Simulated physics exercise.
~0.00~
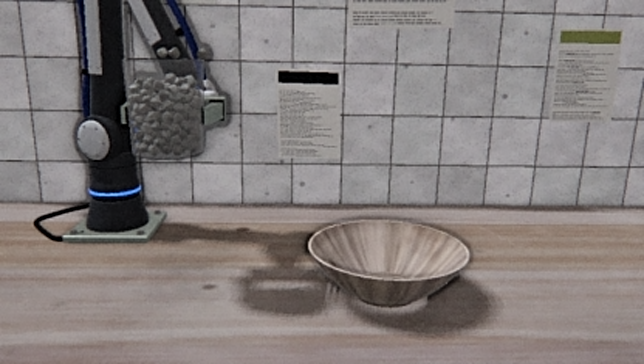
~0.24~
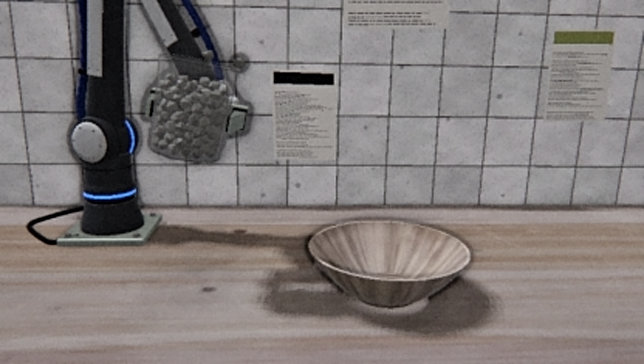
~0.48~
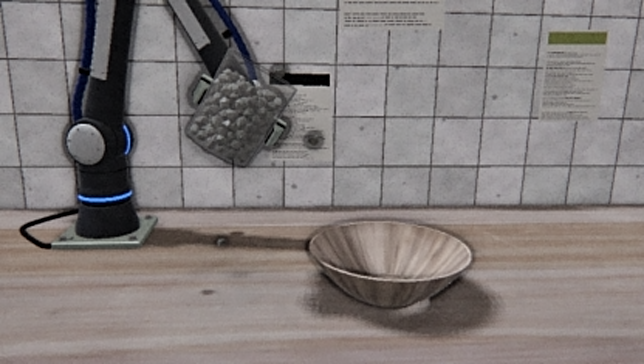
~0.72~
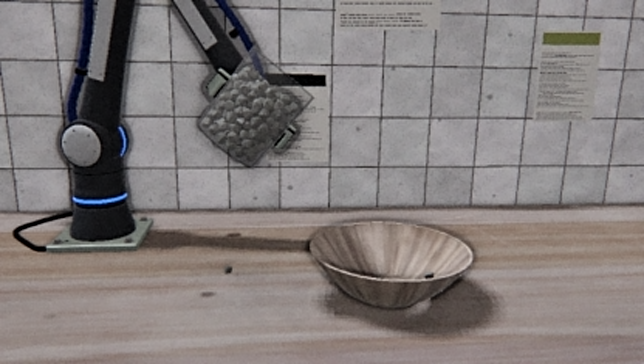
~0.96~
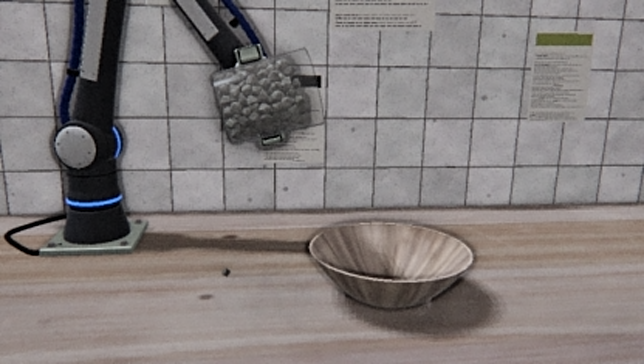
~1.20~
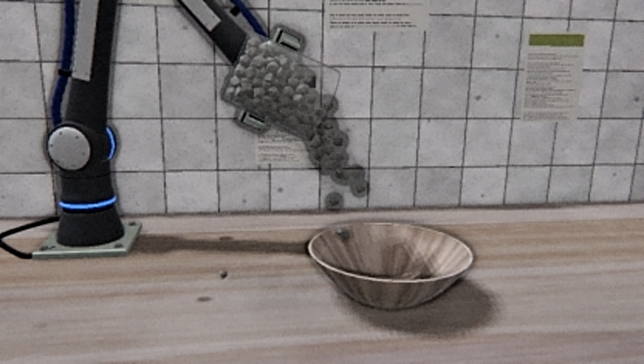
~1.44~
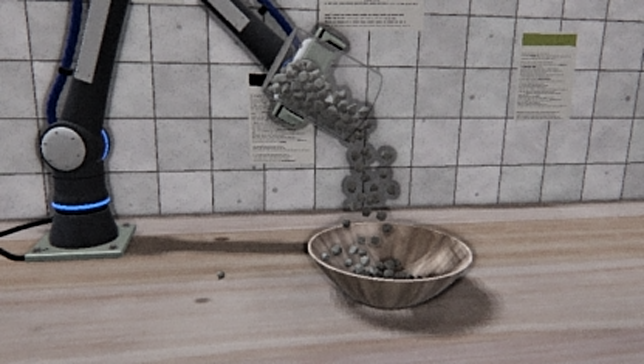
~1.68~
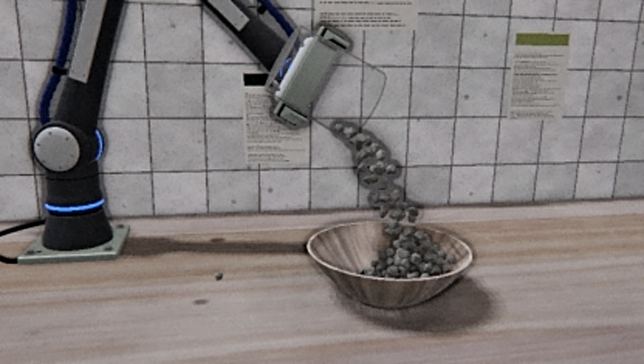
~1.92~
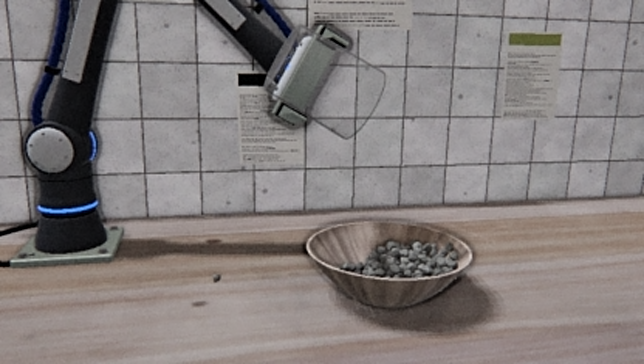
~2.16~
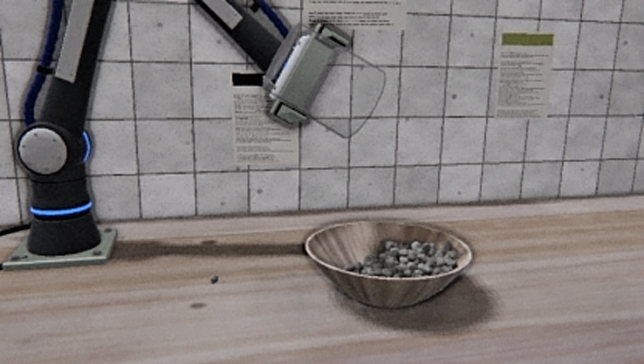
A dark robot arm with glowing blue rings stands at the left of a pale wooden table, holding a clear tumbler packed with small grey pebbles. The view faces a white tiled wall with pinned papers and drifts slightly sideways, while a flared wooden bowl sits near the middle. The arm swings the tumbler right, leaning it over, and a stray pebble lands on the table. It tips further until pebbles spill in a thick stream into the bowl. At the end the emptied tumbler hangs tilted and still, with the pebbles heaped in the bowl and one left on the wood.
